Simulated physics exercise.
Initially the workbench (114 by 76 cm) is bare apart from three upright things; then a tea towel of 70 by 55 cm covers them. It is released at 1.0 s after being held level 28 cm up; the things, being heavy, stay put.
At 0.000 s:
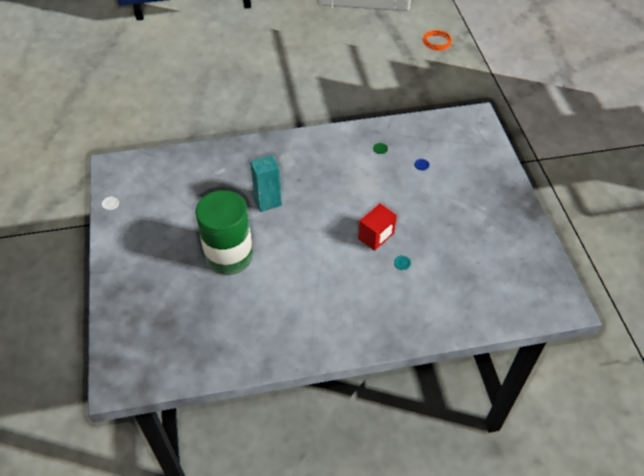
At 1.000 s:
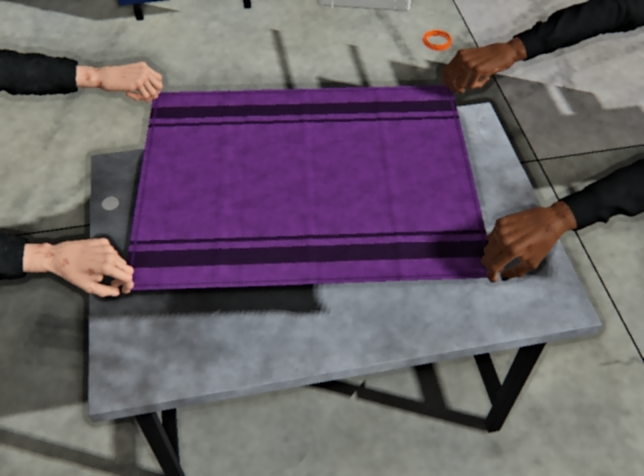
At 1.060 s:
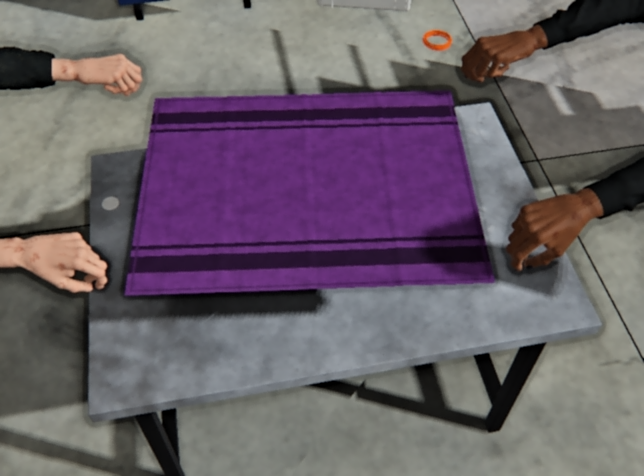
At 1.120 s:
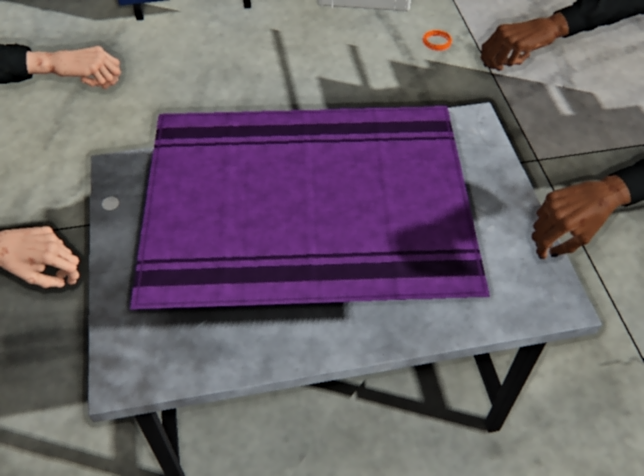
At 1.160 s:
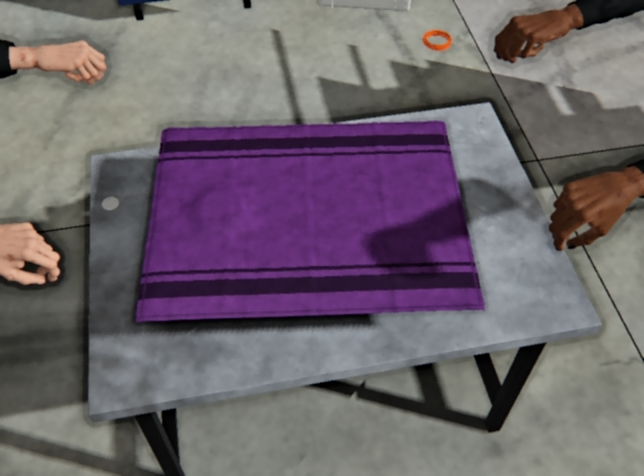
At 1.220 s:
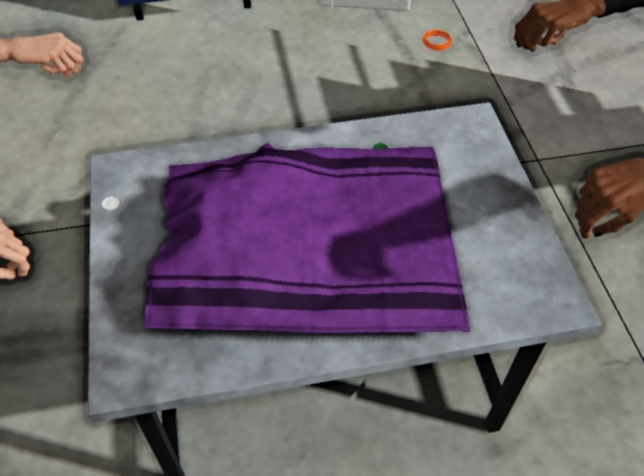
In the video, two pairs of hands hold a purple tea towel flat above a workbench with a green canister, a teal block and a red carton, then let go, and it sinks, its upper left part creasing over the objects.
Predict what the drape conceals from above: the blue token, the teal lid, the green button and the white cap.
Result: Blue token stays uncovered, teal lid ends under the cloth, green button still shows, white cap still shows.
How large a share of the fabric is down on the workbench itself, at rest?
Roughly 25 % of it.
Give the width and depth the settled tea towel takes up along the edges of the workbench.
It spans close to 68 centimetres sideways and close to 58 centimetres in depth.
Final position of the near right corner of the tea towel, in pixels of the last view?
It settles at roughly (443, 345).
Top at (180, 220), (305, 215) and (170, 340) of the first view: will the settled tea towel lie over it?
In order: Exposed, hidden, exposed.
After 1.4 s, 25 % of it is down, spanning 70 by 58 cm, above teal lid.
After 1.6 s, 25 % of it is down, spanning 70 by 59 cm, above teal lid.
After 1.7 s, 25 % of it is down, spanning 69 by 59 cm, above teal lid.
After 1.9 s, 25 % of it is down, spanning 69 by 59 cm, above teal lid.
After 2.7 s, 25 % of it is down, spanning 69 by 59 cm, above teal lid.
